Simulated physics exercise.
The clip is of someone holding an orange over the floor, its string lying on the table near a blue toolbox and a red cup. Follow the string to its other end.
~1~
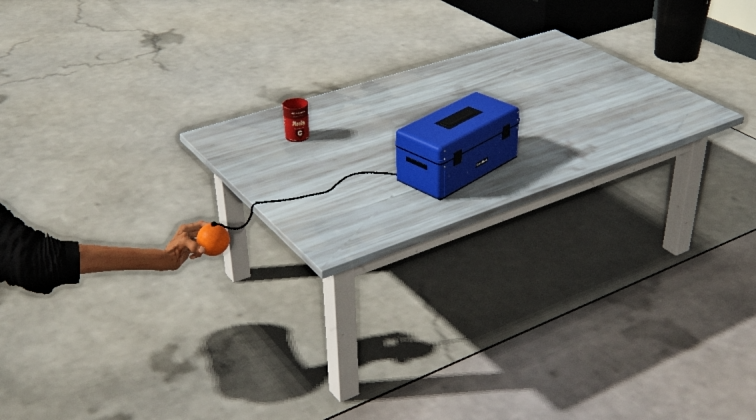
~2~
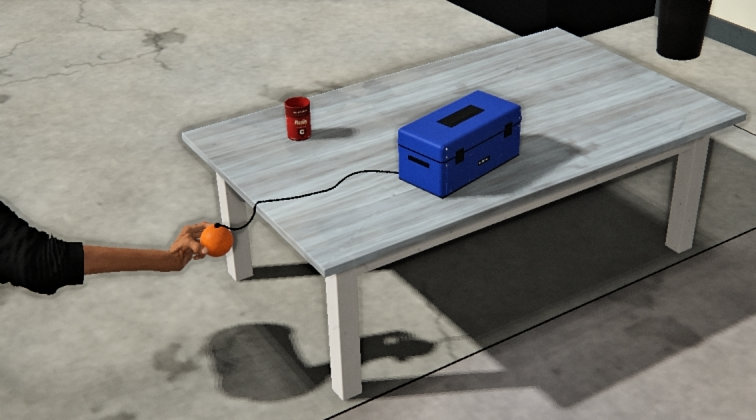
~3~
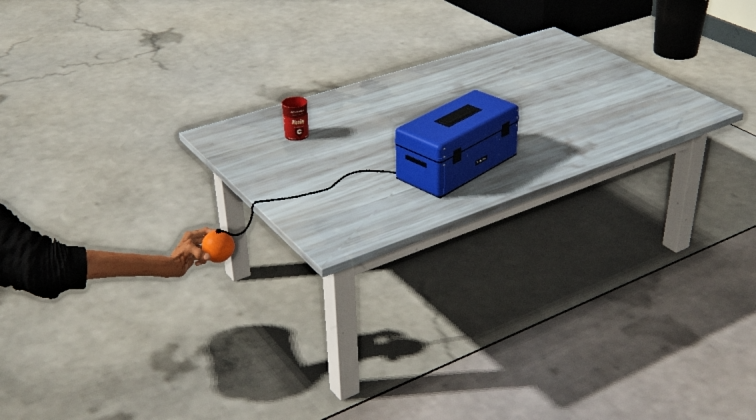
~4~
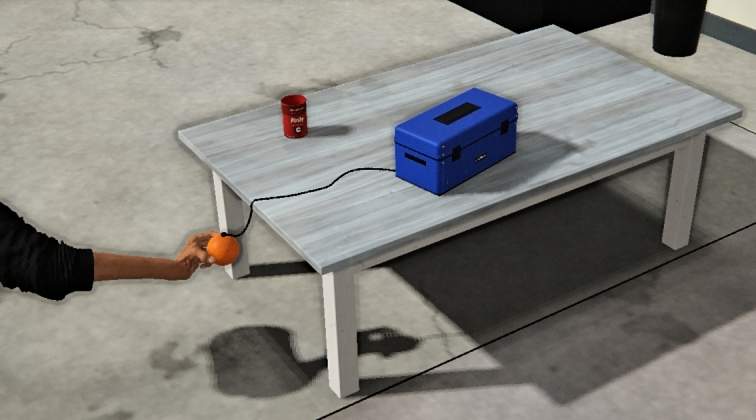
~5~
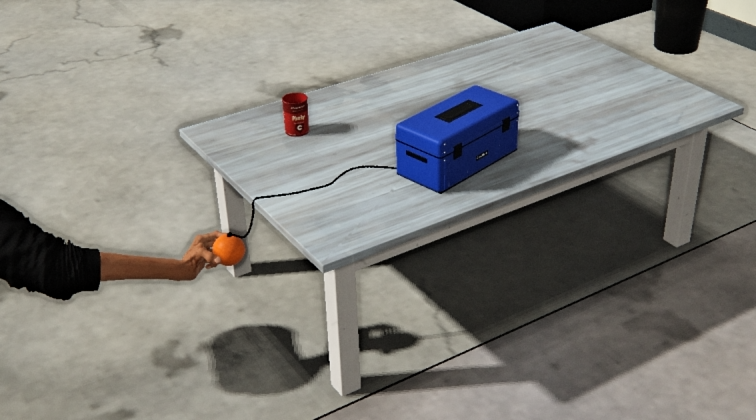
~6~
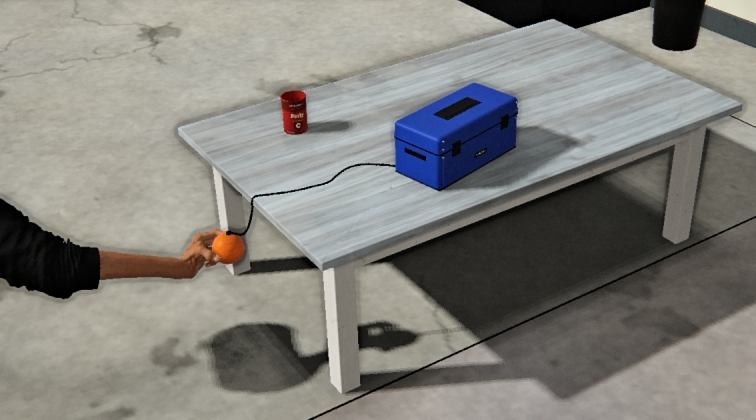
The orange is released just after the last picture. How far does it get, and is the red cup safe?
In the end the orange hangs in the air. The red cup remains where it stands.
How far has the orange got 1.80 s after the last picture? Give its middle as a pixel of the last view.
By then it is at (236, 284).
Then, 0.80 s on from there, orange off the ground near (249, 285); toolbox in place; cup in place.
Then, 1.80 s on from there, orange off the ground near (236, 284); toolbox in place; cup in place.
In the end, orange off the ground near (242, 285); toolbox in place; cup in place. The orange ends up dangling and the red cup keeps its place.
